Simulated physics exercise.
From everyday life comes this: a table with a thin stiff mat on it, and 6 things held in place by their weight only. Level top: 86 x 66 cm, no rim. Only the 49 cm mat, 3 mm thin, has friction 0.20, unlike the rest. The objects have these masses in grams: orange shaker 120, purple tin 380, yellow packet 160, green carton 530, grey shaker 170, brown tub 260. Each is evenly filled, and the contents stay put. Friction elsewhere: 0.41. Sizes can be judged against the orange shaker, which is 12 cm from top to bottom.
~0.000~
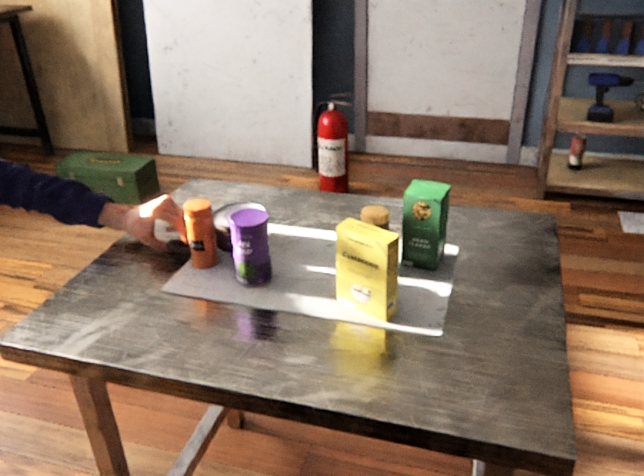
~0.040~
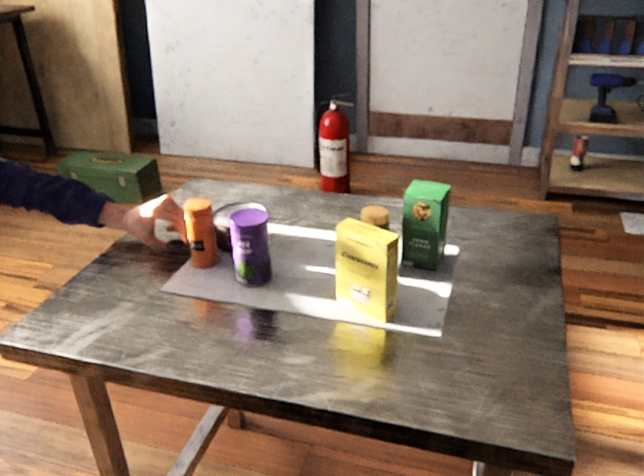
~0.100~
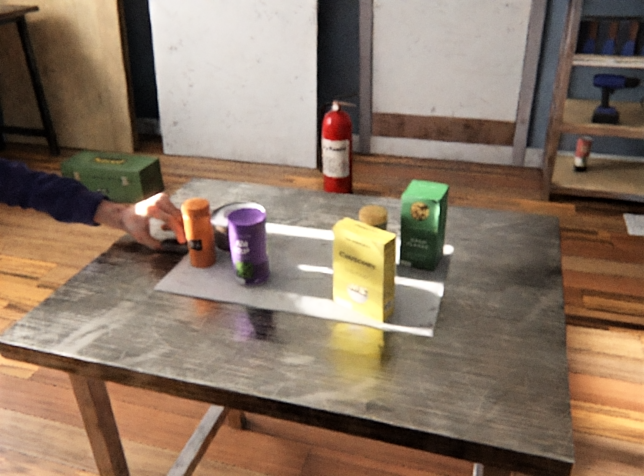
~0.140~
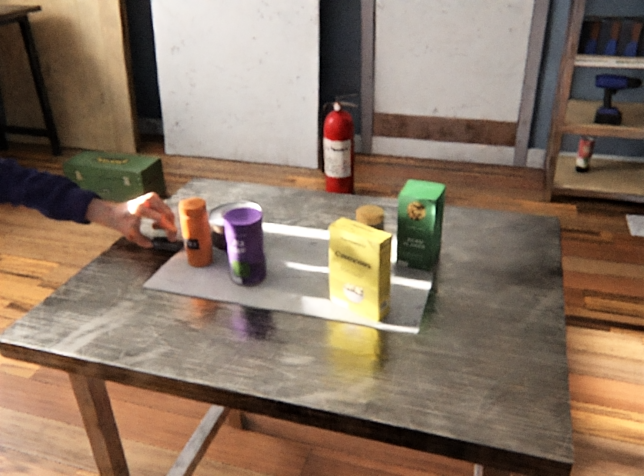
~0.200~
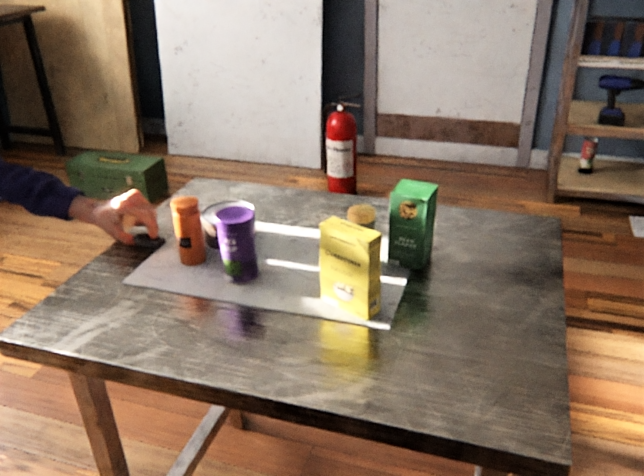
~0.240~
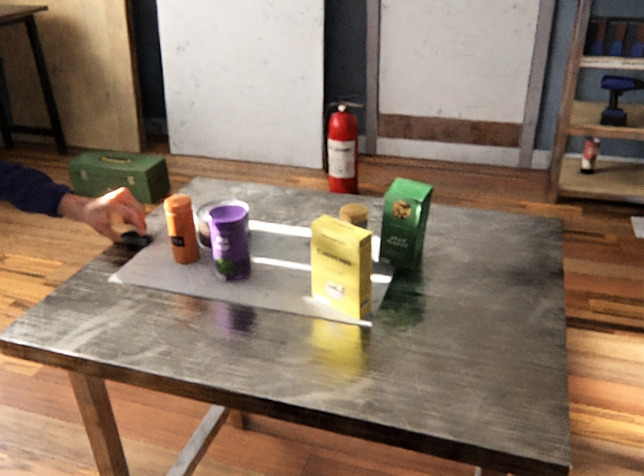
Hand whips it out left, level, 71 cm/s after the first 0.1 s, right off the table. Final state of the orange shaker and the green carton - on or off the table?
Final state: Orange shaker off, green carton on.
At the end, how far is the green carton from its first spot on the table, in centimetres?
Net shift near 8 cm.
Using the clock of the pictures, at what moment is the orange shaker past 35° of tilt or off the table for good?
Time: Roughly 0.5 s.
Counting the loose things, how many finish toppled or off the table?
My answer is 5.
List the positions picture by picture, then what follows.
In the first frame, mat out by 0 cm; orange shaker (202, 234); green carton (425, 226).
In the second frame, mat out by 0 cm.
In the third frame, mat out by 1 cm; purple tin (249, 248); yellow packet (364, 270).
In the fourth frame, mat out by 4 cm.
In the fifth frame, mat out by 8 cm; green carton (412, 225) shifted 3 cm; purple tin (238, 246) shifted 3 cm.
In the sixth frame, mat out by 11 cm; orange shaker (183, 230) shifted 4 cm; green carton (405, 224) at 5° to upright.
Around 0.44 s, mat out by 25 cm; orange shaker shifted 16 cm near (129, 222); green carton at 3° to upright near (383, 221); grey shaker shifted 16 cm.
Around 0.74 s, mat out by 46 cm; orange shaker, purple tin and brown tub now off the table; green carton shifted 8 cm near (385, 223); yellow packet shifted 37 cm.
Around 1.04 s, mat out by 67 cm; yellow packet and grey shaker now off the table; green carton shifted 8 cm near (385, 223).
Around 1.24 s, mat out by 81 cm; green carton shifted 8 cm near (385, 223).
Finally (1.9 s), off the table, orange shaker, purple tin, yellow packet, grey shaker and brown tub; not toppled but over 6 cm from the start, green carton. Final places as that camera would see them, green carton near (385, 223).
